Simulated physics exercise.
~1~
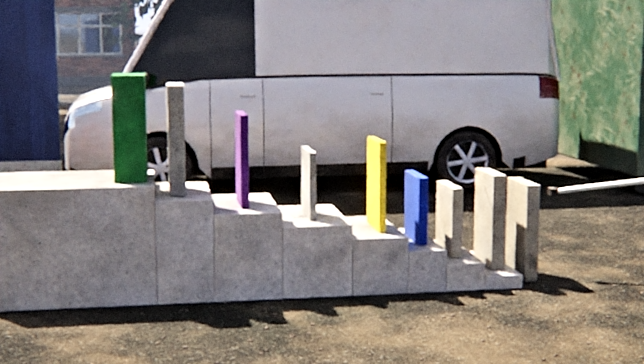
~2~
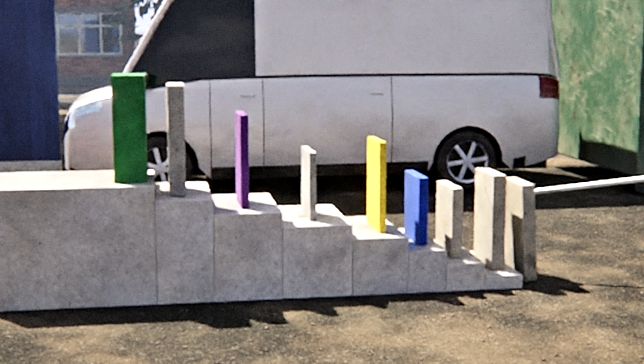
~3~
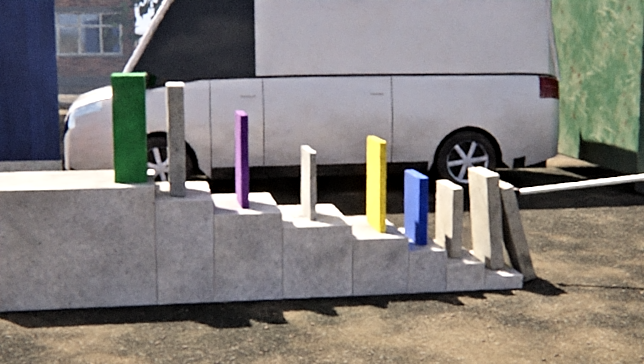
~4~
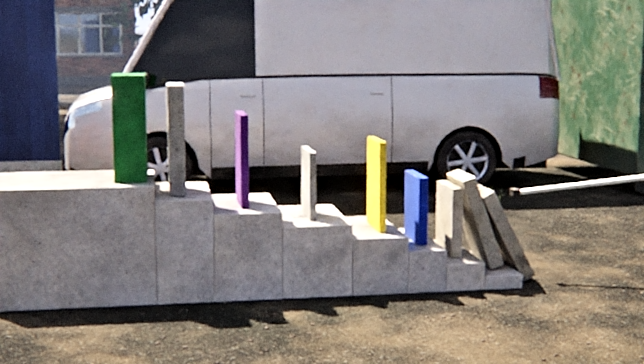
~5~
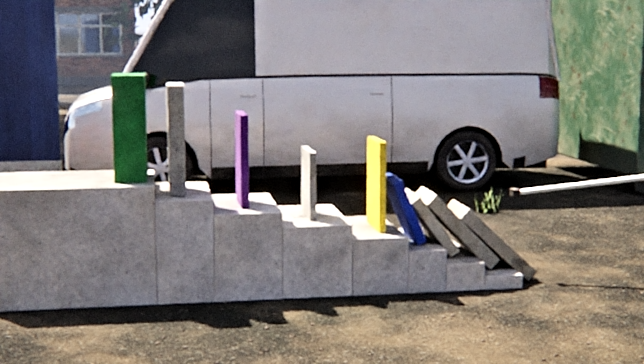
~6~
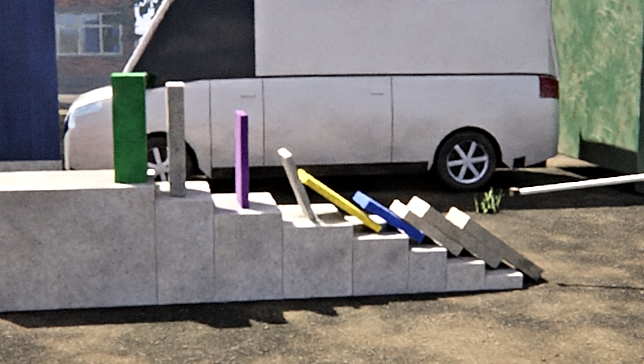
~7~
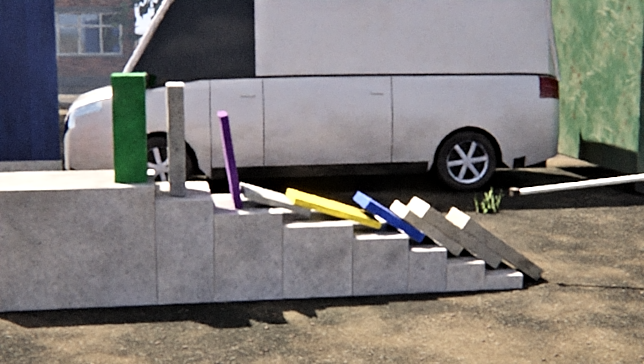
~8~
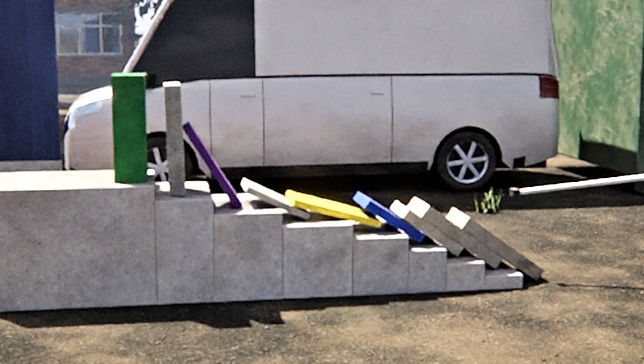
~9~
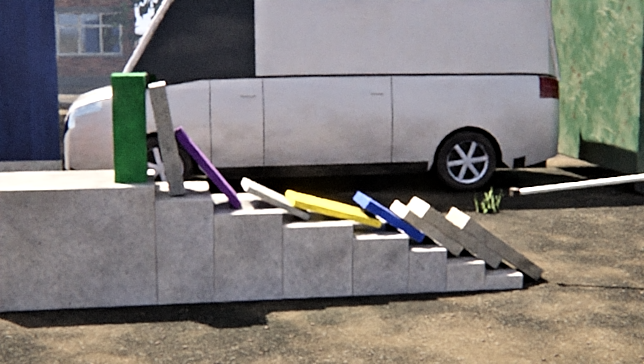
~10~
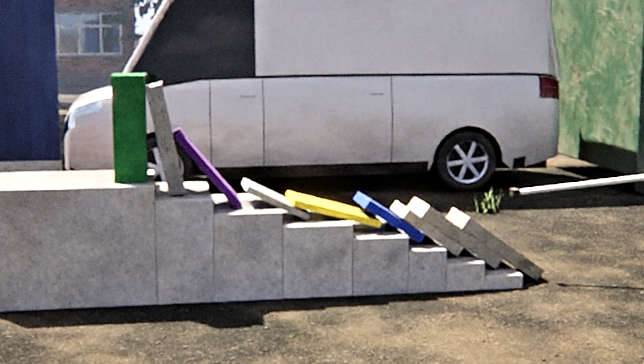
White van parked behind low steps as a pole nudges upright slabs, toppling them leftward up the flight, green one left standing.
